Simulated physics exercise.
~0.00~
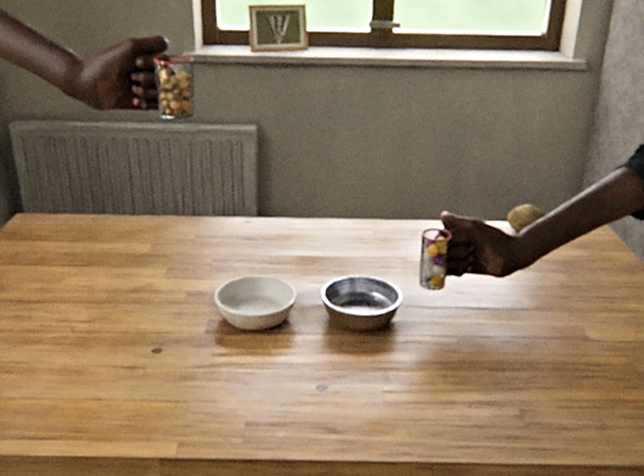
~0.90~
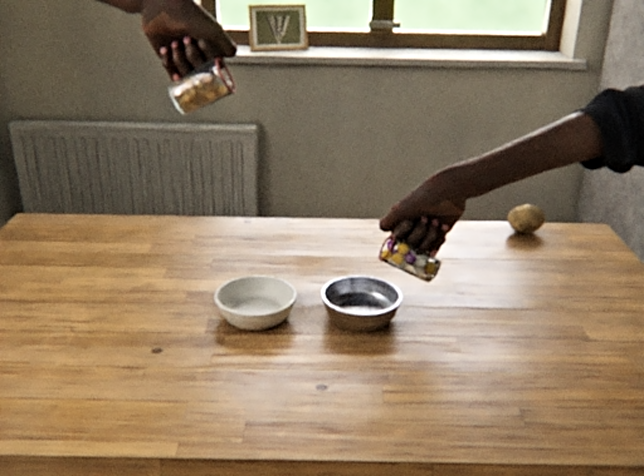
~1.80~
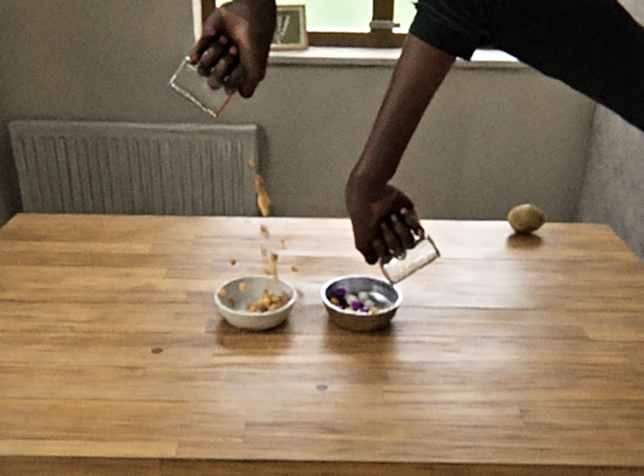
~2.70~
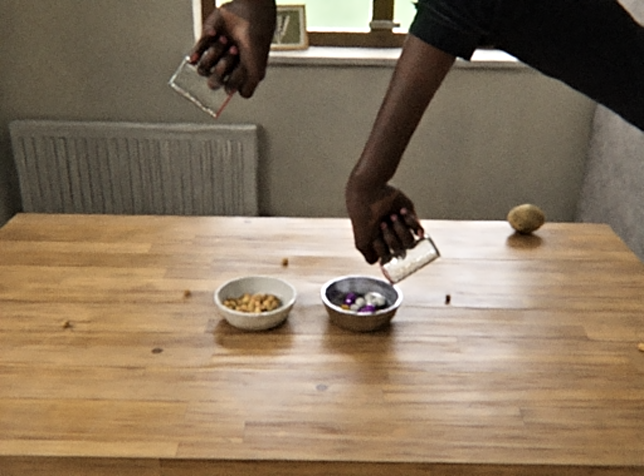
A wooden table stands before a grey wall with a radiator and a window, seen from the front and slightly above. A white dish sits left of a metal one, with a round brownish object near the back right. Two hands hold clear cups, the left filled with orange-brown pieces and held higher, the right with purple, yellow and white ones. The hands move inward and tip the cups over the dishes. The left pieces fall in a long stream and some scatter across the table, though most stay in the white dish, while the metal dish keeps its whole cupful.
